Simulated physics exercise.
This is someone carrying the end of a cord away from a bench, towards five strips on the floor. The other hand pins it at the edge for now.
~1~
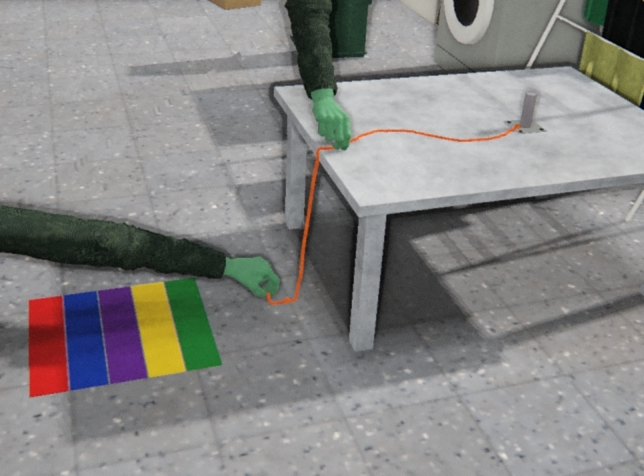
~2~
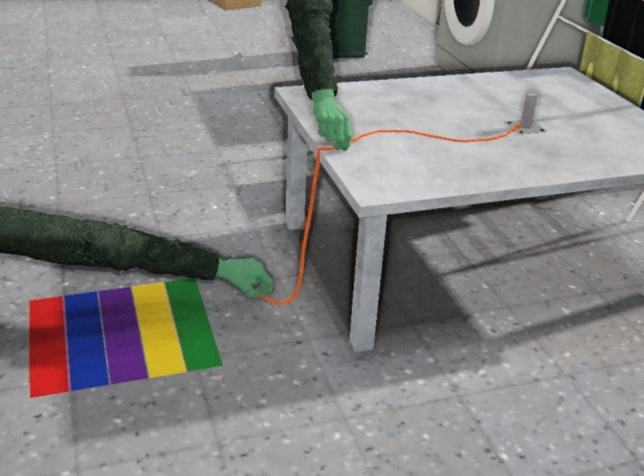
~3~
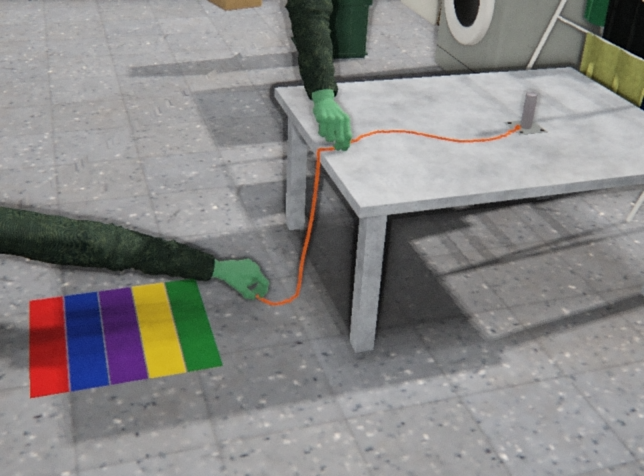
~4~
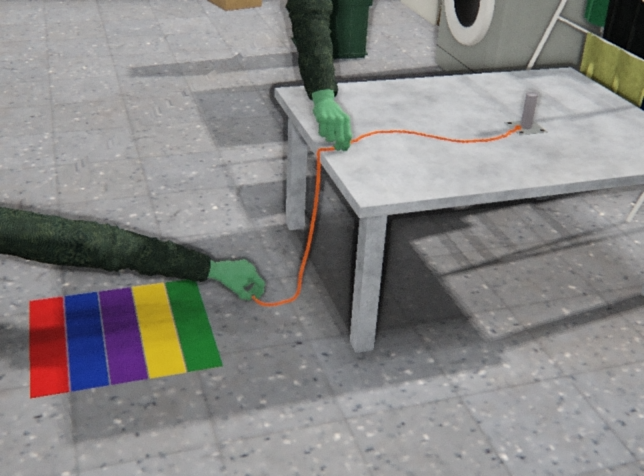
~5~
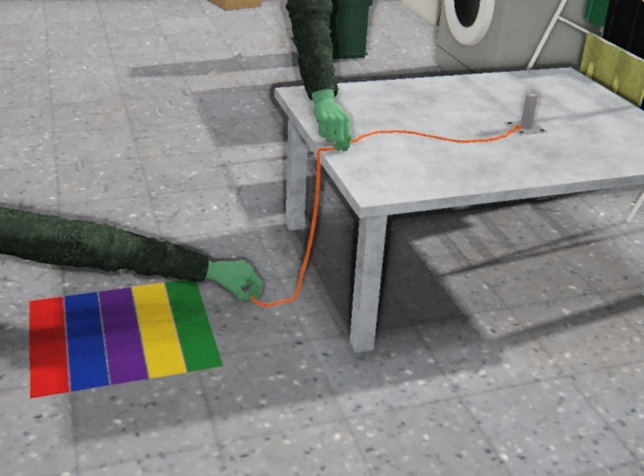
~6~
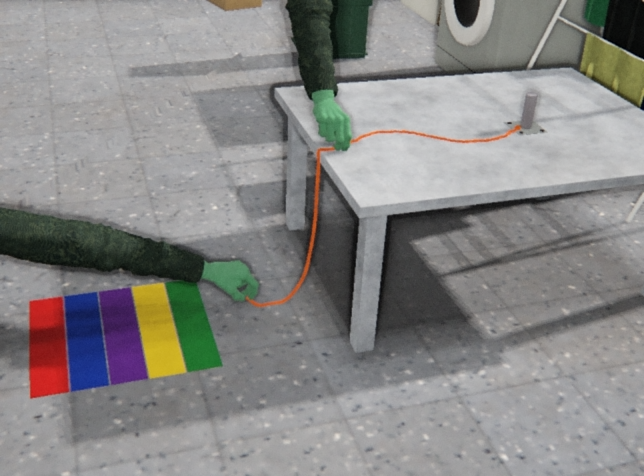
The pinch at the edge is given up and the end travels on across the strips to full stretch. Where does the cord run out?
Over purple.
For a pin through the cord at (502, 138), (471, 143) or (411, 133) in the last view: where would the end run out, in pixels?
Near (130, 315), (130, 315) and (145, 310).
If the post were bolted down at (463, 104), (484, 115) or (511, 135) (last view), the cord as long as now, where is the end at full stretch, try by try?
Near (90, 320), (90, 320) and (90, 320).
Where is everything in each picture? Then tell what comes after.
The first frame shows end (268, 293); green (200, 350); yellow (163, 356); purple (126, 362); blue (87, 368); red (49, 374).
The second frame shows end (261, 295); cord through (502, 136) (435, 137) (371, 134) (319, 156) (308, 224) (299, 284).
The third frame shows end (257, 296).
The fourth frame shows end (253, 297); cord through (502, 137) (435, 137) (371, 134) (319, 157) (313, 224) (299, 285).
The fifth frame shows end (251, 297).
The sixth frame shows end (247, 298); cord through (502, 137) (435, 138) (371, 134) (319, 157) (315, 224) (299, 285).
Early on, end near (182, 307); over green.
Midway, end near (142, 313); over yellow.
At the end of the slack, end near (120, 316); over purple. The end stops over the purple strip.
